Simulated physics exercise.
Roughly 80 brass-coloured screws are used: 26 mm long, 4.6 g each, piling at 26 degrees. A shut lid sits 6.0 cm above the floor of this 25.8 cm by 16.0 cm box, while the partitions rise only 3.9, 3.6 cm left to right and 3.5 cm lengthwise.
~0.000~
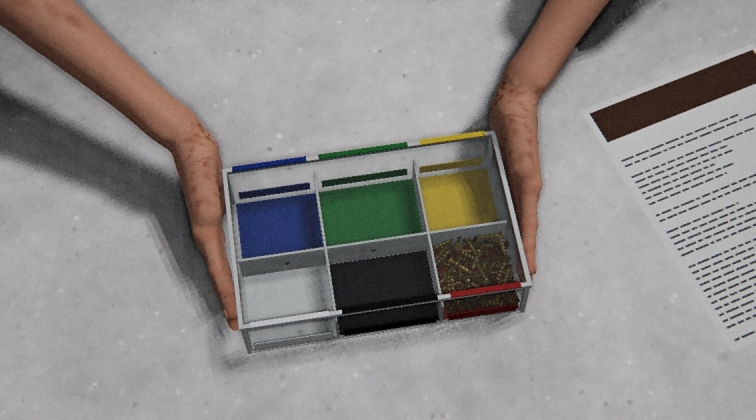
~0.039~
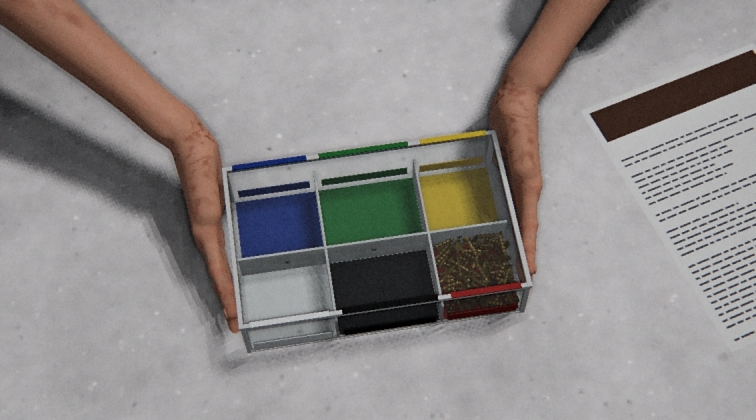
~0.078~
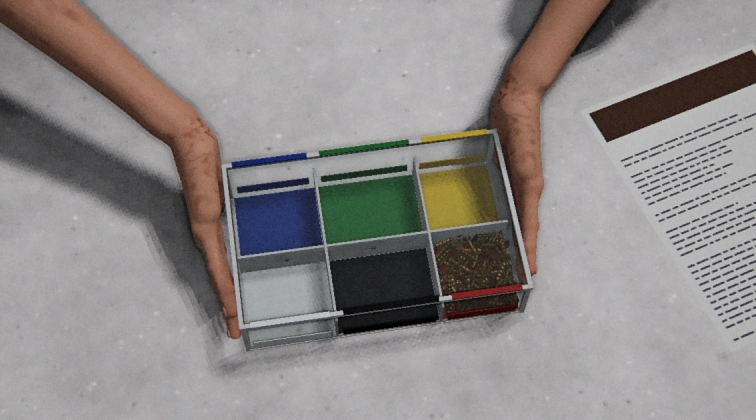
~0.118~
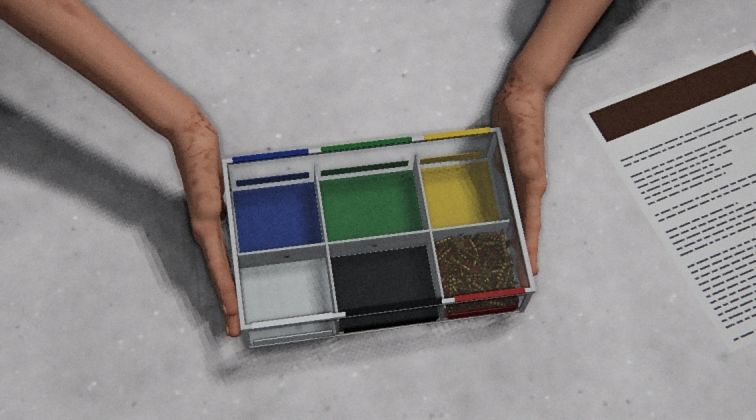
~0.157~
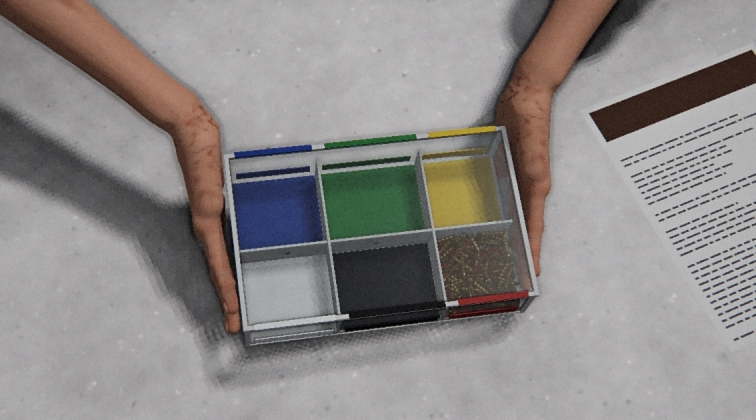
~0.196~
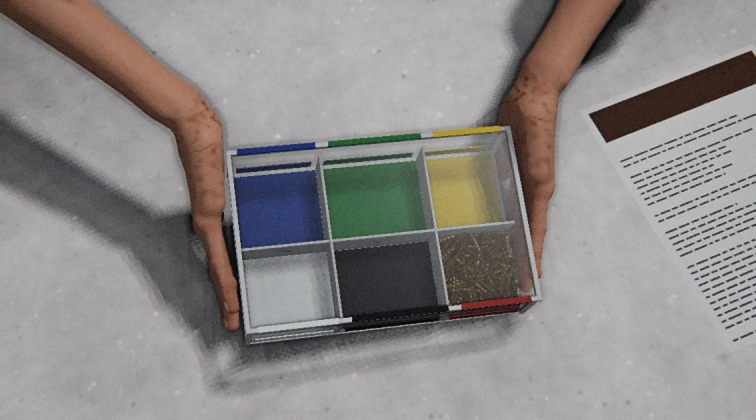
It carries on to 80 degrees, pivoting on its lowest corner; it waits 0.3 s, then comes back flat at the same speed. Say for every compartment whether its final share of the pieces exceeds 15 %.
Red: Exceeds, blue: Does not exceed, green: Does not exceed, yellow: Does not exceed, white: Does not exceed, black: Does not exceed.
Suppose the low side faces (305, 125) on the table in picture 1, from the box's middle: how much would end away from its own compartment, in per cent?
I'd estimate about 40 %.
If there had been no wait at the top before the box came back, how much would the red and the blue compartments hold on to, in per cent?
Then, in per cent: Red 100, blue 0.
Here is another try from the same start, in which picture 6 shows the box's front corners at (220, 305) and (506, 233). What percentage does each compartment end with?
So it works out as red at 35 percent, blue at 20 percent, green at 45 percent, yellow at 0 percent, white at 0 percent and black at 0 percent.
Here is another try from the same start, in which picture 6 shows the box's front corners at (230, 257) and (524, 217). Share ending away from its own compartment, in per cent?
It comes to around 45 per cent in that case.
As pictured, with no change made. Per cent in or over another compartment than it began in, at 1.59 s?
About 0 %.
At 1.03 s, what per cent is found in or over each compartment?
Red 100, blue 0, green 0, yellow 0, white 0, black 0.
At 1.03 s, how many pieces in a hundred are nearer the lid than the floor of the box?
Share: Approx. 20 %.
After 1.03 s, tilt 80 degrees; red 100 %.
After 1.59 s, tilt 42 degrees; red 100 %.
Then, at 2.20 s, tilt 0 degrees; red 100 %.
In the end, at 2.6 s, red 100 %, blue 0 %, green 0 %, yellow 0 %, white 0 %, black 0 %.
